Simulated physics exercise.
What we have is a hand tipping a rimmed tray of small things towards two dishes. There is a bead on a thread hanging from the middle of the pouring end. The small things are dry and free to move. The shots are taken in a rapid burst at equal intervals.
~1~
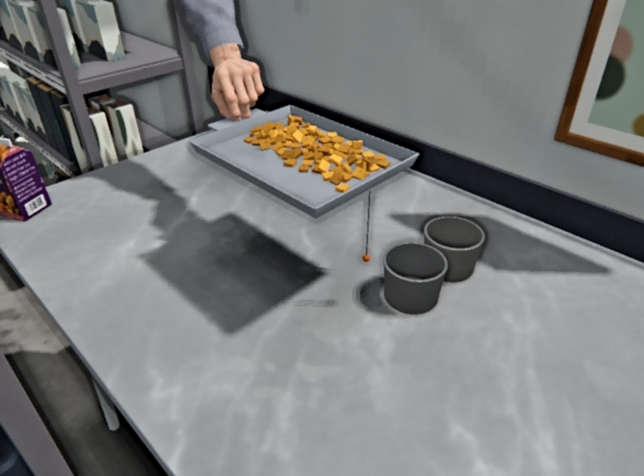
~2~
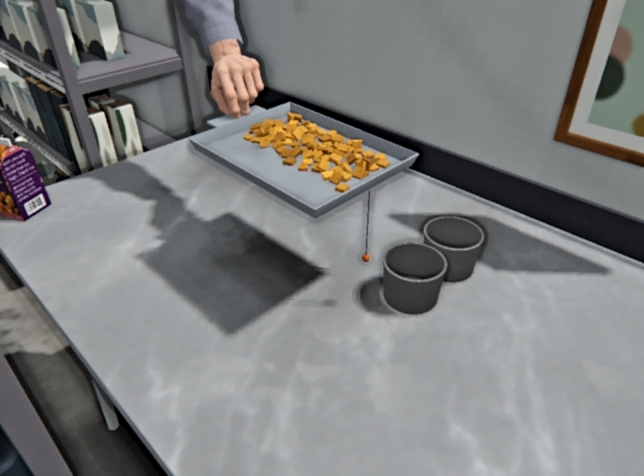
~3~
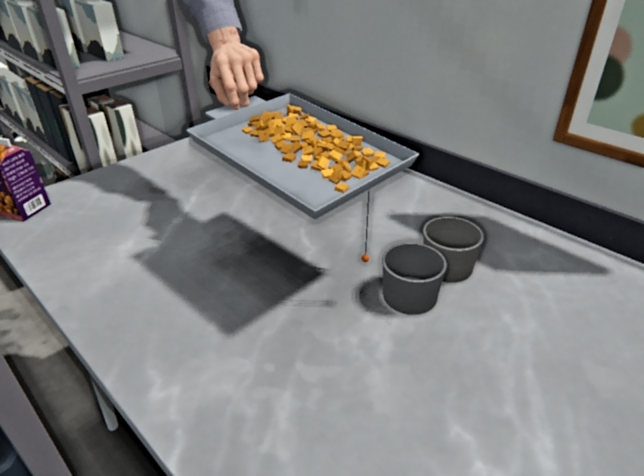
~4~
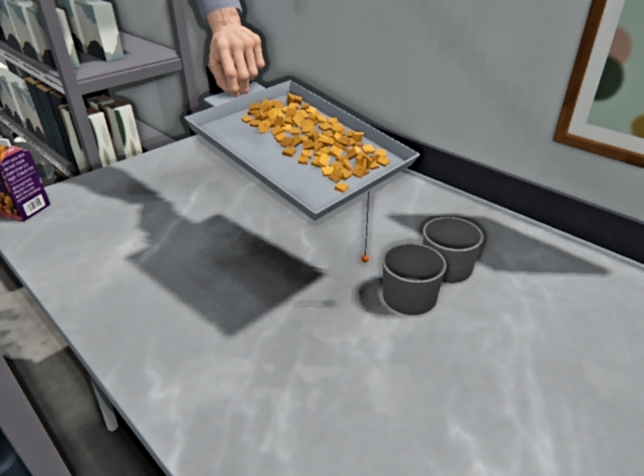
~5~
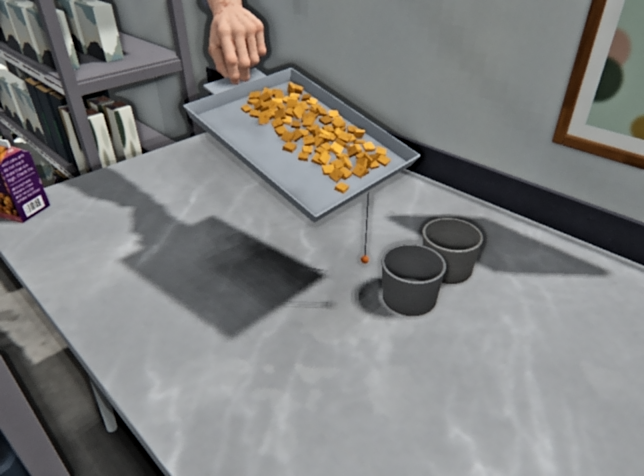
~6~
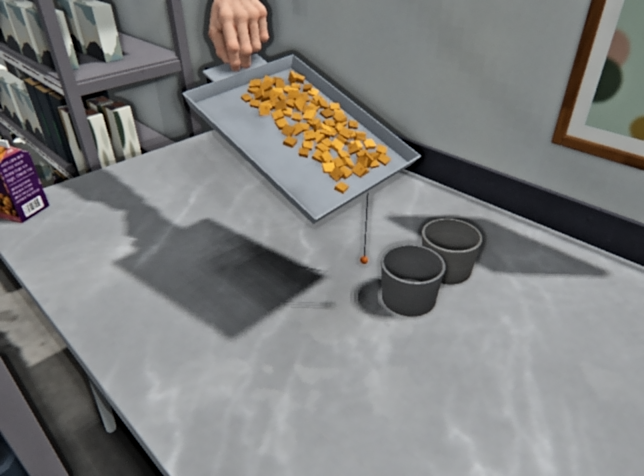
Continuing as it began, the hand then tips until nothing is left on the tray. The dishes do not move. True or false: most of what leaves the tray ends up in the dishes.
False.
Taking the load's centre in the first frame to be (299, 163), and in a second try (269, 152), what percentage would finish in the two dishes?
About 10 and 10 per cent.
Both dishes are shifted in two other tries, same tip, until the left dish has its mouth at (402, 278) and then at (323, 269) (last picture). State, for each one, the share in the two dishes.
Roughly 30% first, roughly 0% second.
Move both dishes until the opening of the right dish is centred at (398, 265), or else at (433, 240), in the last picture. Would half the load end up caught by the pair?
In the first position a majority, in the second a minority.
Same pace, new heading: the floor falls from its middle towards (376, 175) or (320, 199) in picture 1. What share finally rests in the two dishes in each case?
Roughly 70 % in the first case and 0 % in the second.
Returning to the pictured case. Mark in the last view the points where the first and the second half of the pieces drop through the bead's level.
The opening part goes through (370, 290); what follows goes through (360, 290).
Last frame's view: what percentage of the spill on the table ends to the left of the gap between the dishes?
80 %, roughly.
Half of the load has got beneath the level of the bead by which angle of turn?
Approx. reading: About 95°.
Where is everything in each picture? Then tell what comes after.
Corners of the pouring end (315, 205) and (413, 154), level; middle of the load (312, 148), small crackers; left dish (438, 289); right dish (476, 258); bead on its thread (366, 258), in the first picture.
Corners of the pouring end (315, 205) and (413, 154), level; middle of the load (312, 147), in the second picture.
Corners of the pouring end (315, 207) and (413, 154), tipped barely, lowest at the left corner; middle of the load (312, 142), in the third picture.
Corners of the pouring end (316, 209) and (413, 154), tipped a little, lowest at the left corner; middle of the load (312, 135), in the fourth picture.
Corners of the pouring end (316, 211) and (414, 154), tipped a little, lowest at the left corner; middle of the load (313, 129), in the fifth picture.
Corners of the pouring end (316, 213) and (415, 155), tipped clearly, lowest at the left corner; middle of the load (313, 123); left dish (436, 291); right dish (474, 260), in the sixth picture.
Just after the last frame, tray tipped steeply; almost all on the tray; just a few in the air.
A moment on, tray tipped right over; roughly a quarter on the tray; about a tenth in the left dish; roughly half outside both; roughly a quarter in the air.
Further on, tray tipped past a quarter turn; about a tenth in the left dish; the larger part outside both.
When it is over, tray tipped past a quarter turn; about a tenth in the left dish; not one in the right dish; the larger part outside both.
